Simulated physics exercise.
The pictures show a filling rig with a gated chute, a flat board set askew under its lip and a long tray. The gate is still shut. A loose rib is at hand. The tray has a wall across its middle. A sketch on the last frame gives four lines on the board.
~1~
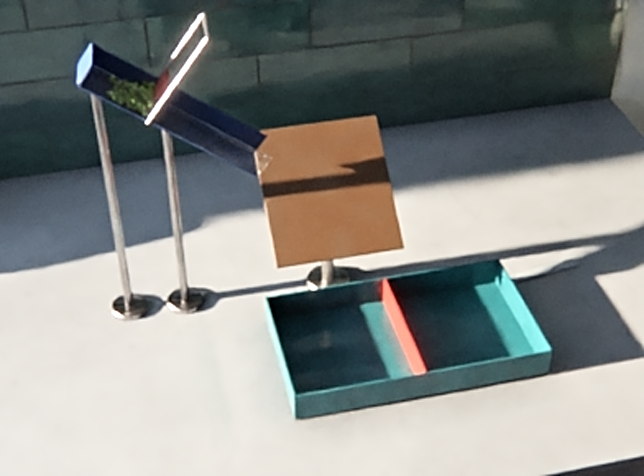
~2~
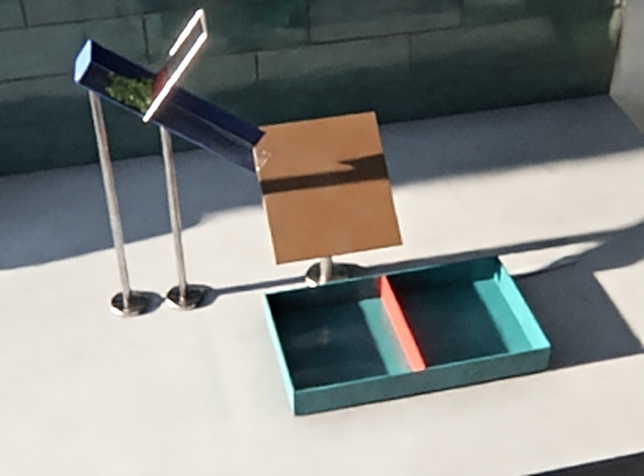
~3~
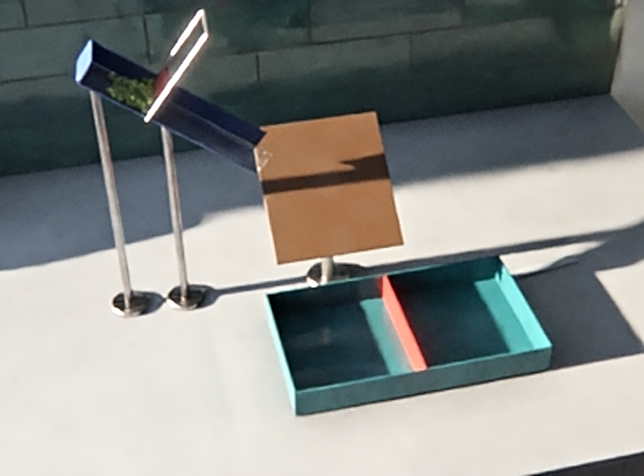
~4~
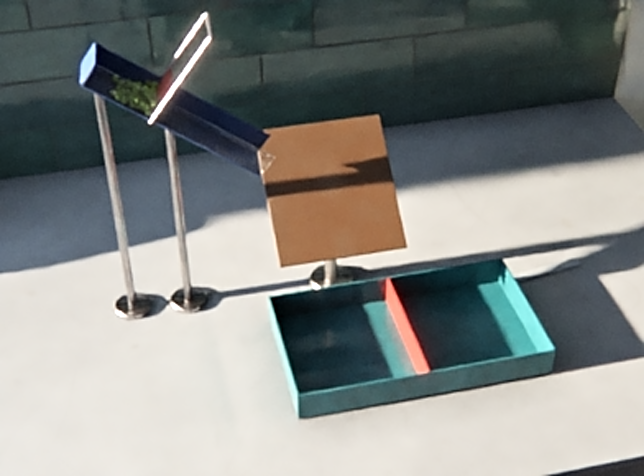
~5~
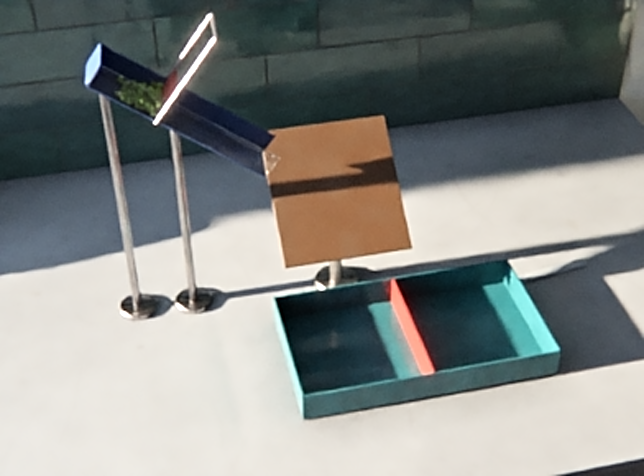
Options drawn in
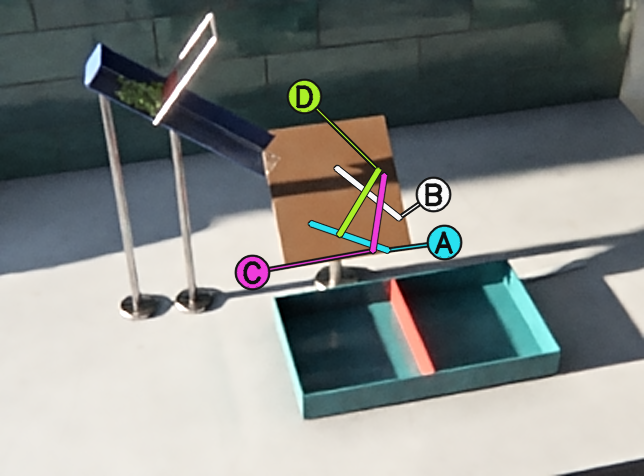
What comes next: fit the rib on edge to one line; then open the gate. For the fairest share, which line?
Line B.
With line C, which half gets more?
More lands on the left.
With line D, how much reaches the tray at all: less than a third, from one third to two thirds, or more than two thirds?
It is more than two thirds.
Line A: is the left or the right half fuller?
More lands on the right.
On the marked copy, line A from (311, 223) to (387, 250); line B from (337, 168) to (399, 217); line C from (384, 175) to (372, 250); line D from (378, 170) to (339, 234).
If A is chosen, of what is caught, just a few in the left half, almost all in the right.
If B is chosen, of what is caught, roughly half in the left half, roughly half in the right.
If C is chosen, of what is caught, almost all in the left half, just a few in the right.
If D is chosen, of what is caught, almost all in the left half, just a few in the right.
